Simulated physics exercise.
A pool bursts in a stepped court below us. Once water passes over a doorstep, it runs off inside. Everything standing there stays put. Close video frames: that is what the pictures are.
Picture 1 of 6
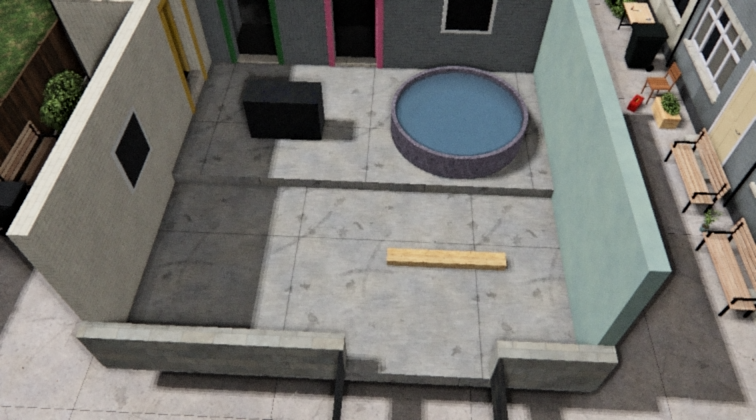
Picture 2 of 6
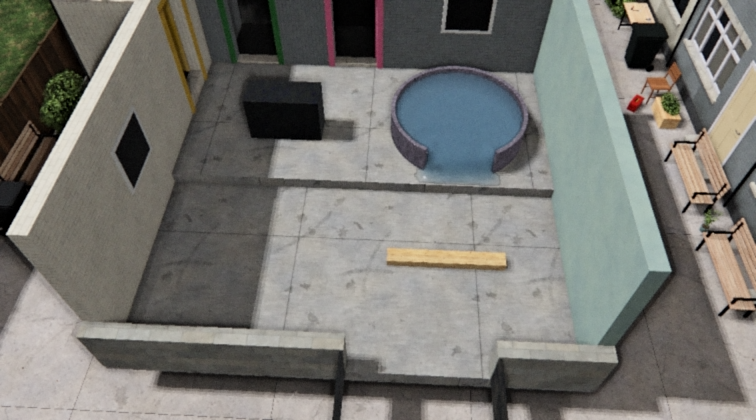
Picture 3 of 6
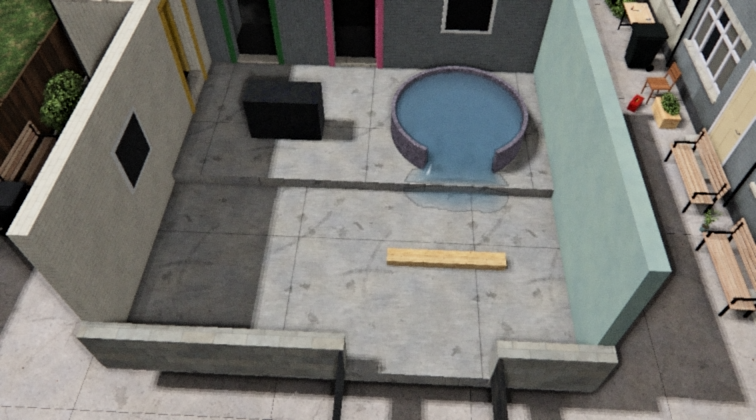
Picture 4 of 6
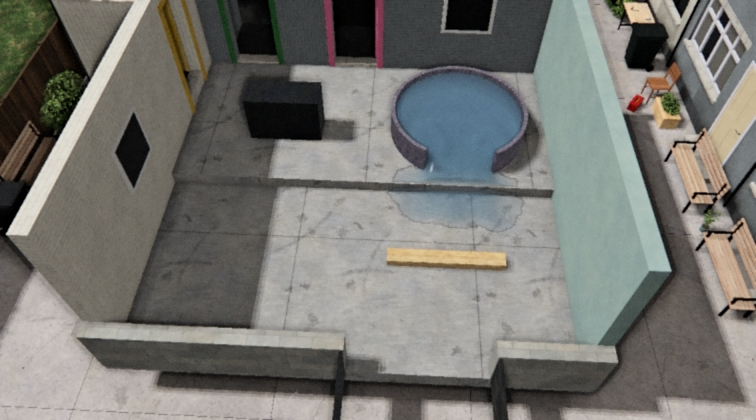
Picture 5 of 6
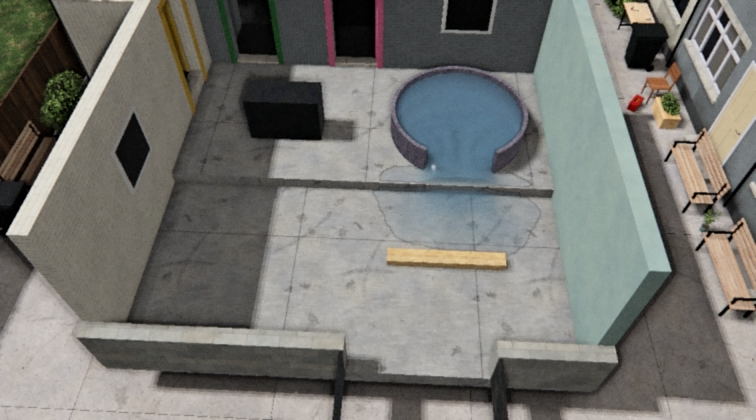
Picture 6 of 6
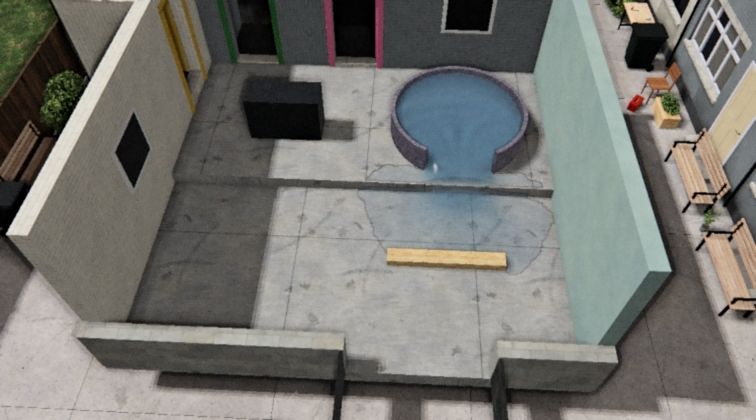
A round pool broke open at the front, and its water poured over the low step onto the lower paving, spreading in a widening puddle that reached and passed around the yellow wooden beam.
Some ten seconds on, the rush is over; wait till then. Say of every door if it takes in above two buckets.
In order: The green door does not surpass two buckets; the pink door does not surpass two buckets; the yellow door does not surpass two buckets.
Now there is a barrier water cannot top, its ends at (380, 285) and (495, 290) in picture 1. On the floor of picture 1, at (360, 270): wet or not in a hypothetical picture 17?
There: Covered.
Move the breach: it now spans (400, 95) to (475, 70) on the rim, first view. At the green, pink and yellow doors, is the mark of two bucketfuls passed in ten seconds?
Result: Green goes past the limit; pink goes past the limit; yellow remains beneath it.
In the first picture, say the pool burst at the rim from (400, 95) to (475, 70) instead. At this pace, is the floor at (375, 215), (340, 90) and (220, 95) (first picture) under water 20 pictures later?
Bone-dry, submerged, submerged.
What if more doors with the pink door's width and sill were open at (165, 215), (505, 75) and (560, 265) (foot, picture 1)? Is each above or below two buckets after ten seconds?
Going door by door: The first remains below the limit, the second remains below the limit, the third runs past the limit.
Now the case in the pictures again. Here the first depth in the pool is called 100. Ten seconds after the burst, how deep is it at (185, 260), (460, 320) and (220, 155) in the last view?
Going place by place: 20 %, 8 % and 0 %.
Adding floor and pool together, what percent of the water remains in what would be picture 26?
My reckoning gives about 96 %.
A moment on, water covers 20 % of the floor; the green door not reached, the pink door not reached, the yellow door not reached.
Next, water covers 30 % of the floor; the green door not reached, the pink door not reached, the yellow door not reached.
Then, water covers 50 % of the floor; the green door not reached, the pink door not reached, the yellow door not reached.
Later, water covers 55 % of the floor; the green door not reached, the pink door not reached, the yellow door not reached.
In the end, water covers 55 % of the floor; the green door not reached, the pink door not reached, the yellow door not reached.
